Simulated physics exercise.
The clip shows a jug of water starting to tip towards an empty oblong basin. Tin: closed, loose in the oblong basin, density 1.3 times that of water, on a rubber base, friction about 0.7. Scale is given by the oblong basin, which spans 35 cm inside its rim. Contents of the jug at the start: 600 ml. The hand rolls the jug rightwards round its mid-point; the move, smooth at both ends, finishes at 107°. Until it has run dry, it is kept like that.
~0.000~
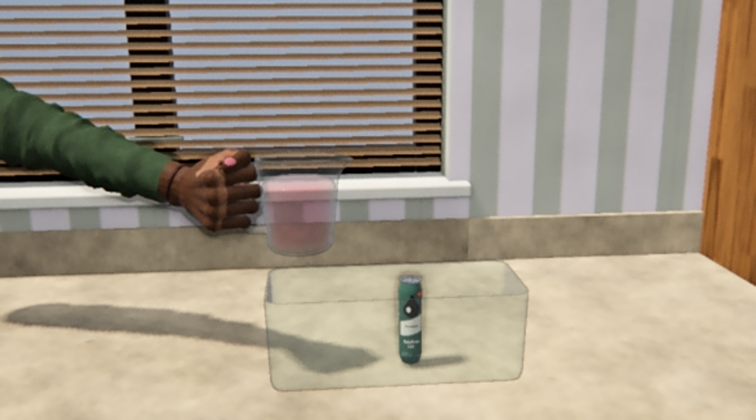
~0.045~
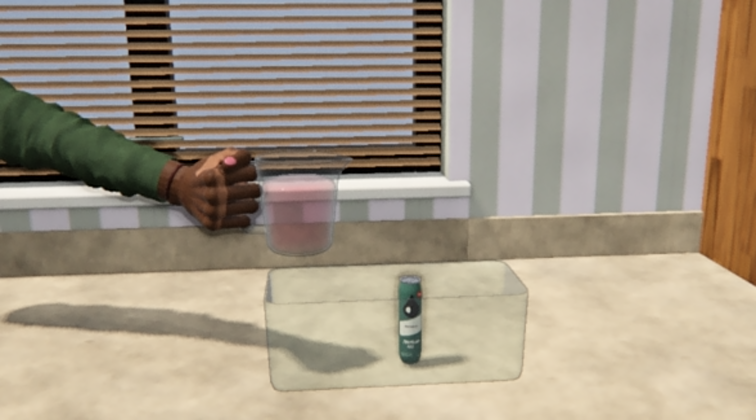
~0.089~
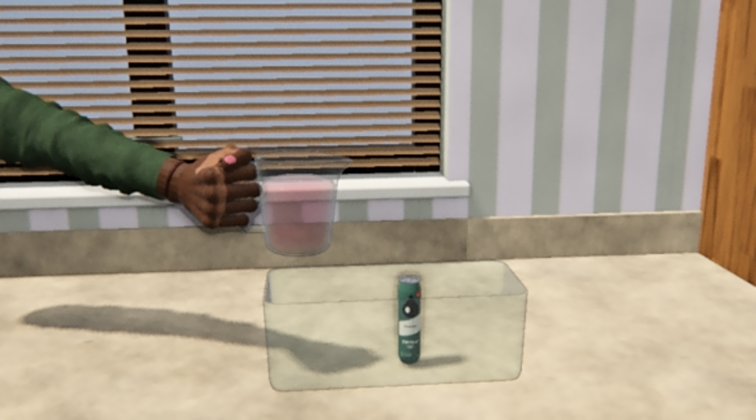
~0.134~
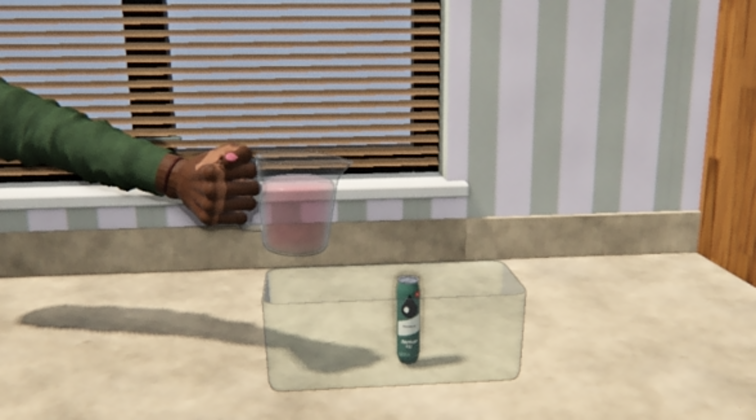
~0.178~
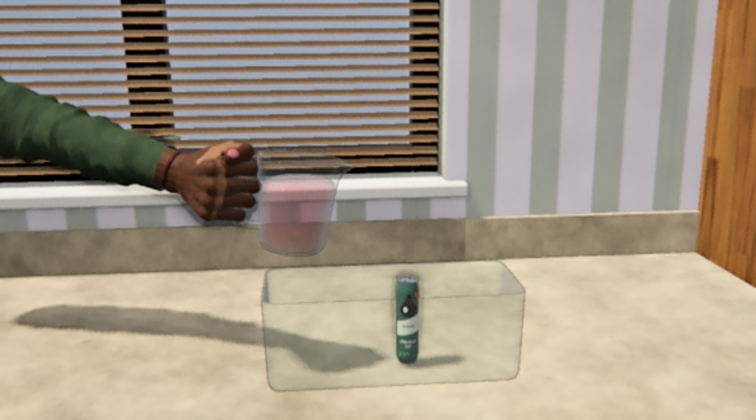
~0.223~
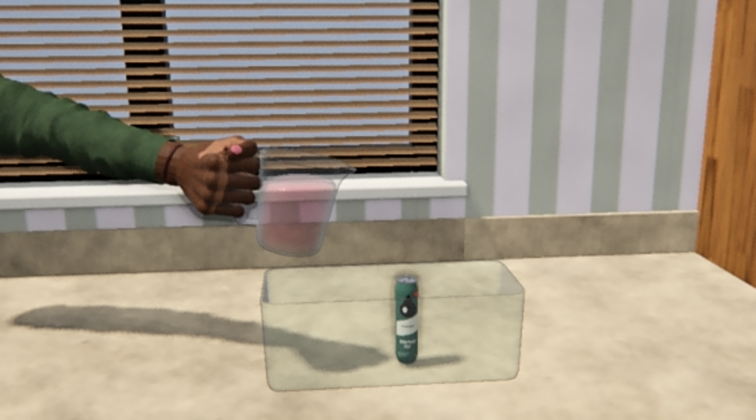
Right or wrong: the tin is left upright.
Wrong.
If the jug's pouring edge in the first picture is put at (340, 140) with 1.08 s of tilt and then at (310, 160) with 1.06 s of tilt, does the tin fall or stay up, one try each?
Run one: It does not tip. Run two: It does not tip.
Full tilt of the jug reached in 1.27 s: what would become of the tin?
The tin tips over.
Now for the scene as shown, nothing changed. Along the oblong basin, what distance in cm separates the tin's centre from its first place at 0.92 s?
Estimate: Around 1 cm.
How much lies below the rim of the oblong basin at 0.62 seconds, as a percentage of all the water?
Near 2 in a hundred.
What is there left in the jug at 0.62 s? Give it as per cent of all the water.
I reckon about 84 in a hundred is still held.
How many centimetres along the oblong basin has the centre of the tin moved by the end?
8.5 cm.
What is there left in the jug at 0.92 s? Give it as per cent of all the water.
Around 24 percent of it.
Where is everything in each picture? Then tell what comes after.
In the first frame, it leans 0°; its right rim is at (352, 158); the water meets the walls at (261, 182) and (335, 180); the oblong basin's rim runs from (267, 287) to (517, 277); the tin's top is at (410, 283).
In the second frame, it leans 0°; its right rim is at (352, 158); the water meets the walls at (261, 182) and (336, 180).
In the third frame, it leans 2°; its right rim is at (353, 159); the water meets the walls at (261, 181) and (335, 180).
In the fourth frame, it leans 4°; its right rim is at (353, 162); the water meets the walls at (261, 181) and (335, 181).
In the fifth frame, it leans 7°; its right rim is at (354, 165); the water meets the walls at (261, 182) and (335, 181).
In the sixth frame, it leans 11°; its right rim is at (356, 169); the water meets the walls at (262, 182) and (337, 181).
By 0.62 s the tilt is 68° and 85 per cent is still to pour; the tin stands where it began.
By 0.92 s the tilt is 102° and 25 per cent is still to pour; the tin stands 1 cm from where it began.
By 1.23 s the tilt is 107° and 1 per cent is still to pour; the tin leans 56°.
By 1.56 s the tilt is 107° and 0 per cent is still to pour; the tin lies on its side.
At rest the tin lies on its side.
